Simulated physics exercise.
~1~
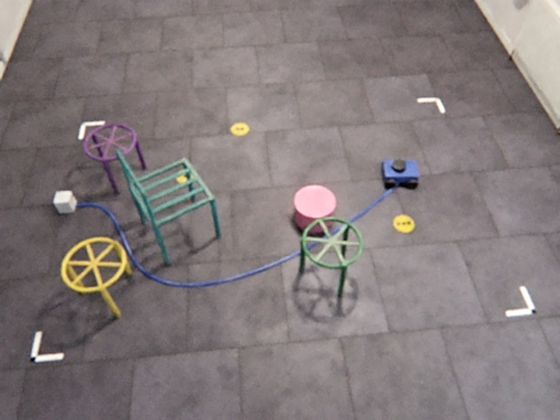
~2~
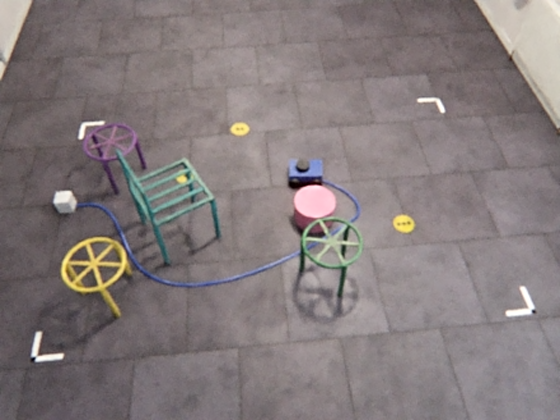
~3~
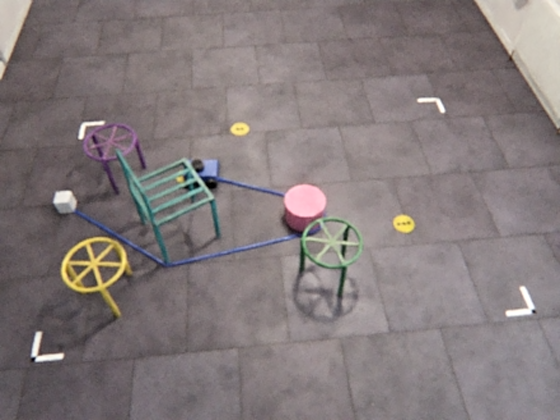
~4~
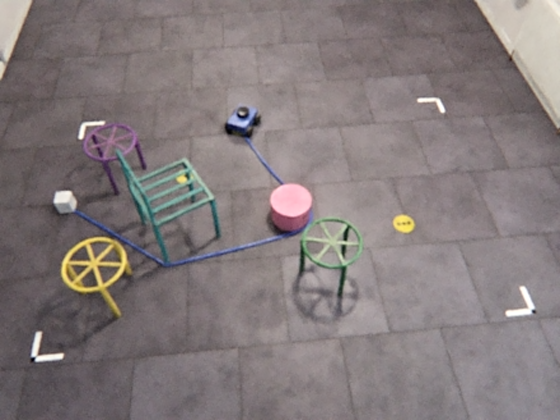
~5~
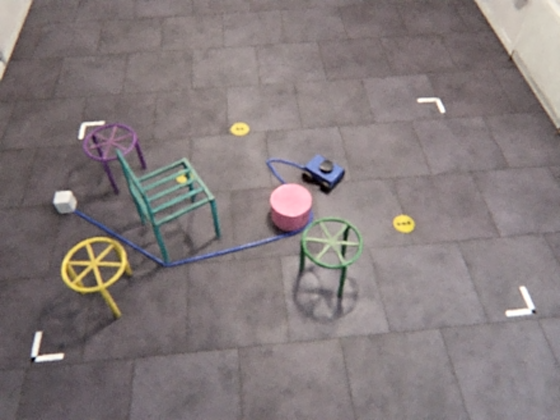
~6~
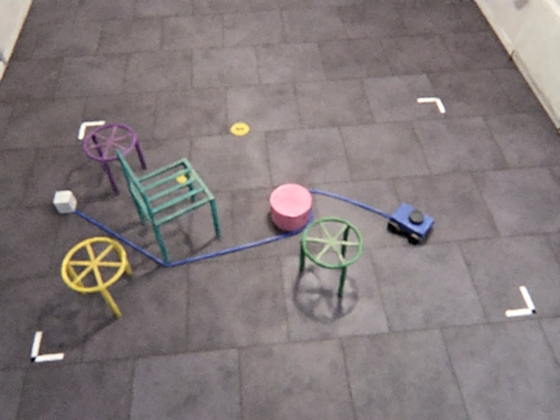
A small blue cart trailing a blue lead sits at the right of a grey tiled floor, seen from above. The lead runs past a pink bucket and a green stool to a white block at the left, near a teal chair and purple and yellow stools. The cart drives left behind the bucket to the chair, and the tightened lead drags the bucket slightly left. It moves up and right to a yellow mark, and the bucket shifts a little more. Finally the cart heads down and right, stopping over the right-hand mark, while the bucket stays slightly left of its start.
